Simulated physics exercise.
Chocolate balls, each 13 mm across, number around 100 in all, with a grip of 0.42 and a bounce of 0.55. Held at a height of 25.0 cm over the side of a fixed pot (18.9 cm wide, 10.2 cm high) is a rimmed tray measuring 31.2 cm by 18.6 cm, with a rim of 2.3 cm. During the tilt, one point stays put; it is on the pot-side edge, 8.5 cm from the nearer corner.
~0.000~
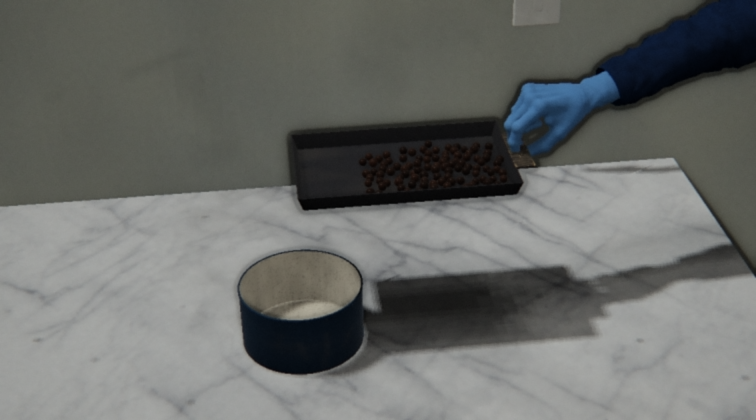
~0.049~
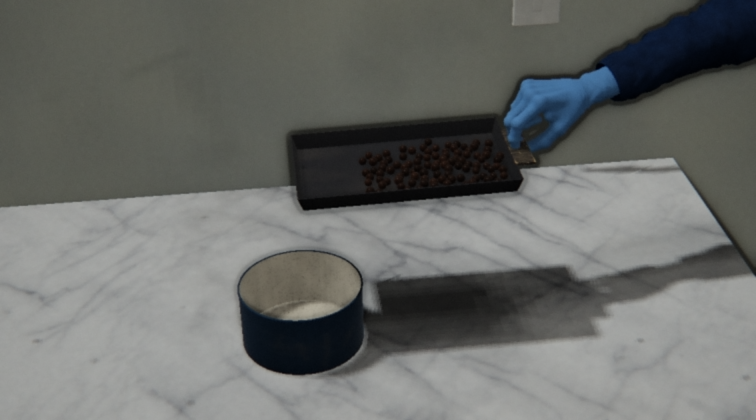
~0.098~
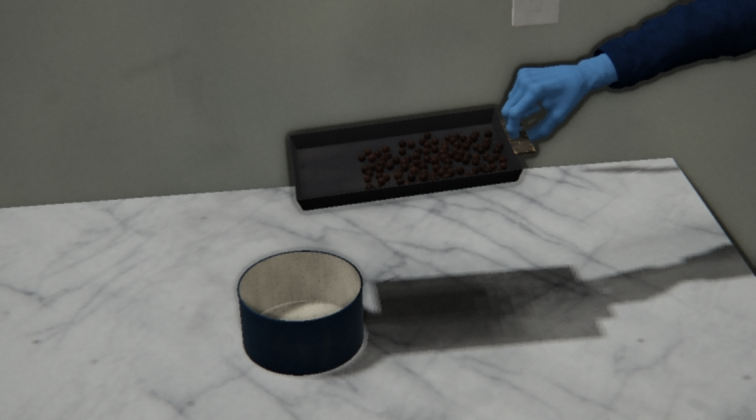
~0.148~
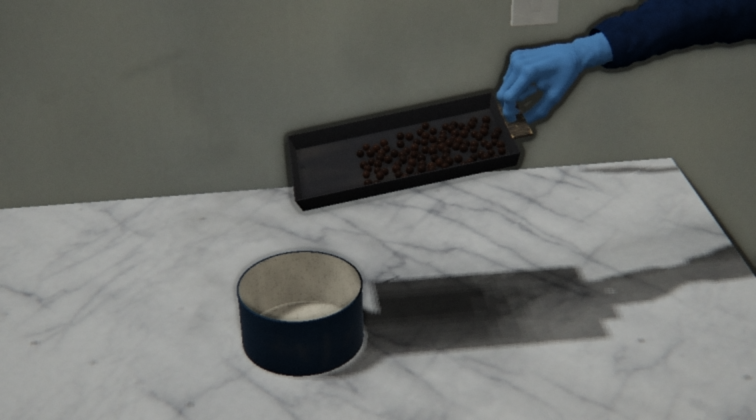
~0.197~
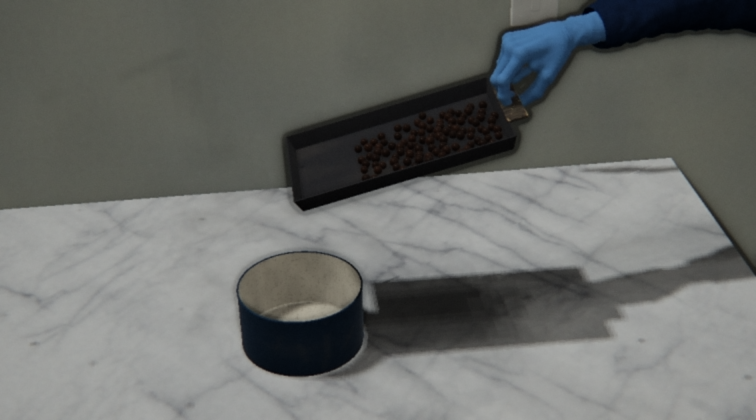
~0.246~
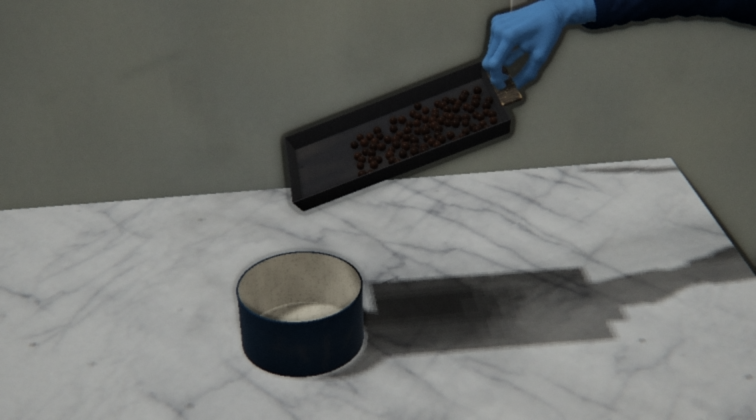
We see a blue-gloved hand raise the right end of a black rimmed tray of small dark brown balls, tilting it steadily while its left end stays low, behind a motionless dark blue pot on a marble counter.
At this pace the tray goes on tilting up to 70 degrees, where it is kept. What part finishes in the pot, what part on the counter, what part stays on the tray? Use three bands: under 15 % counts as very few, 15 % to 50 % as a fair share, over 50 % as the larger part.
Pot: A fair share; counter: A fair share; tray: A fair share.
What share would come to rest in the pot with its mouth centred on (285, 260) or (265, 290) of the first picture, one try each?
Estimates: 35 in a hundred and 40 in a hundred.
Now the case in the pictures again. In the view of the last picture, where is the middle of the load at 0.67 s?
Load centre, approx.: (293, 173) px.
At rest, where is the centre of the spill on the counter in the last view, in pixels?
Near (168, 305).
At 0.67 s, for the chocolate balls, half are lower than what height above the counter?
Around 28 cm up.
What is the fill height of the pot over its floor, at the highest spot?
Roughly 1.5 cm up.
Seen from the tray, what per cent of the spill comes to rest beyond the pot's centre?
Some 100 per cent.
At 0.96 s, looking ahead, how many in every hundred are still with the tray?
Load share: Around 35%.
After 0.50 s, tilt 45 degrees; the tray holds 100 %, the pot 0 %.
After 0.67 s, tilt 62 degrees; the tray holds 90 %, the pot 0 %.
After 0.96 s, tilt 70 degrees; the tray holds 35 %, the pot 20 %.
At rest (1.9 s), pot 30 %, counter 35 %, tray 35 %.
